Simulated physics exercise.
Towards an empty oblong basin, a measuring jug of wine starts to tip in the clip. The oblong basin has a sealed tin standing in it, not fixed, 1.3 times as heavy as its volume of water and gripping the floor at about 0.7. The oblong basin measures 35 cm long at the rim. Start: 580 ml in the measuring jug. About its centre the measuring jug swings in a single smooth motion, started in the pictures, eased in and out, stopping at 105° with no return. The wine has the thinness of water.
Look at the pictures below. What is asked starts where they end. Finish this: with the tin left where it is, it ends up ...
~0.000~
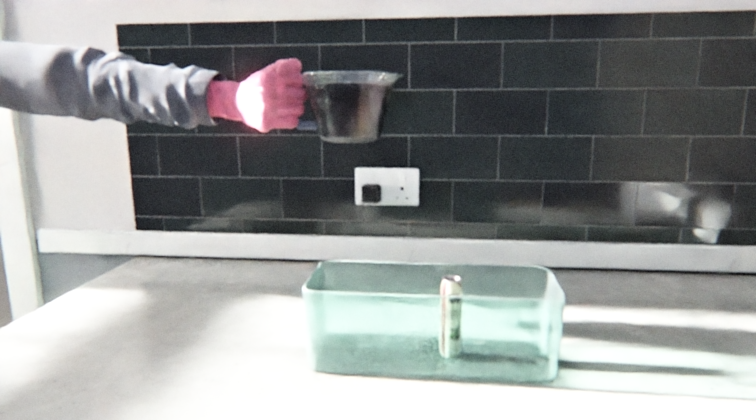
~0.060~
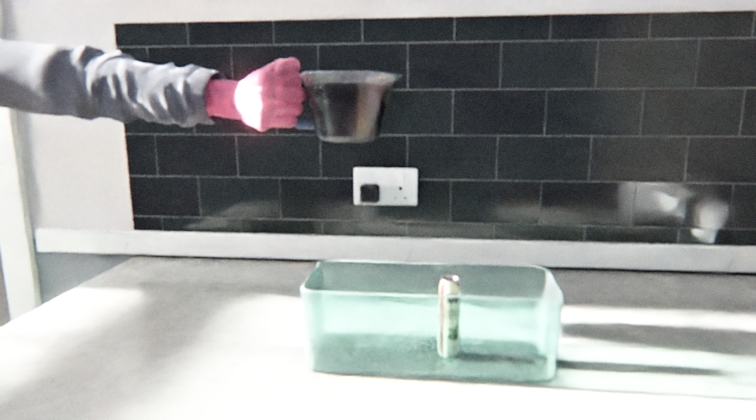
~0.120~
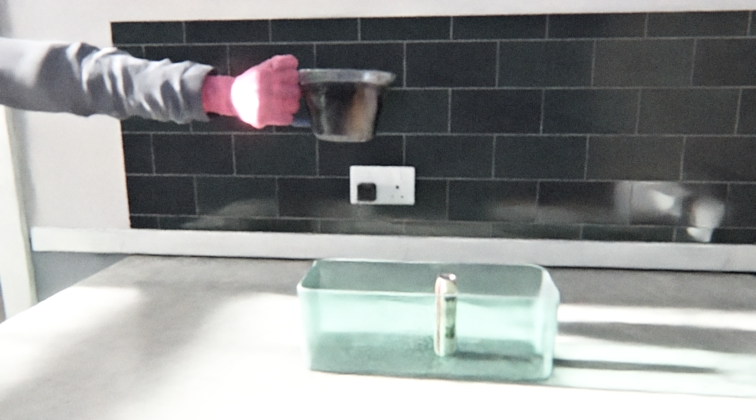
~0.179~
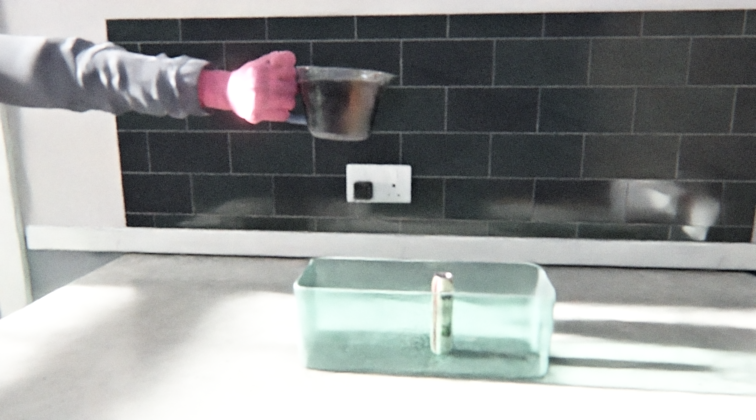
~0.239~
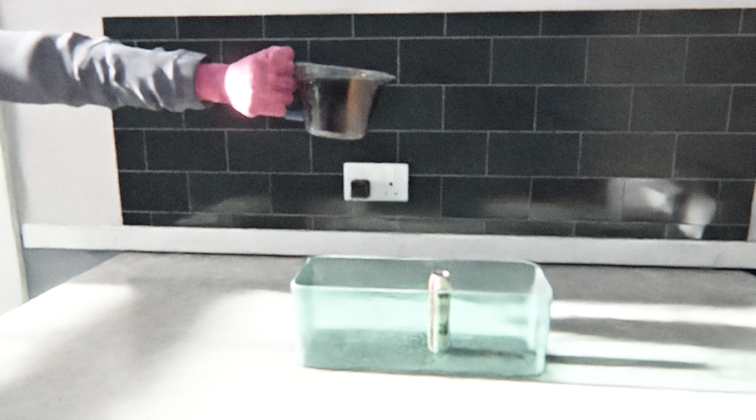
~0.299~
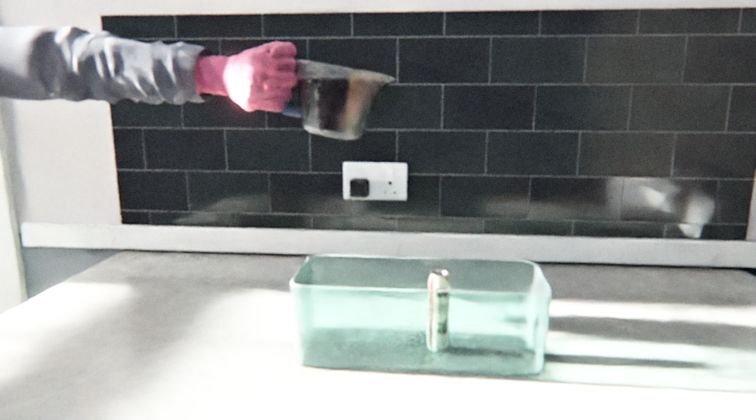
It ends up standing.
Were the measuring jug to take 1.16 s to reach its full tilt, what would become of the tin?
Holds steady.
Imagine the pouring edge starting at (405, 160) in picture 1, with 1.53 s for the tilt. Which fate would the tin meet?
After that, the tin overturns.
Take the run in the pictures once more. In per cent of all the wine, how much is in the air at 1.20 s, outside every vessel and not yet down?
About 20 percent.
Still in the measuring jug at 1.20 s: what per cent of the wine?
Close to 9 percent of the total.
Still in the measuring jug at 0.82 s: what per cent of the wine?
Portion remaining: Approx. 64 per cent.
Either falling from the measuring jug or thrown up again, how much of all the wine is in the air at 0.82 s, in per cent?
Roughly 28 %.
After 0.82 s the tilt is 58° and 63 per cent is still to pour; the tin stands where it began.
After 1.20 s the tilt is 93° and 9 per cent is still to pour; the tin stands where it began.
After 1.60 s the tilt is 105° and 0 per cent is still to pour; the tin stands where it began.
After 2.03 s the tilt is 105° and 0 per cent is still to pour; the tin stands where it began.
In the end the tin stands where it began.
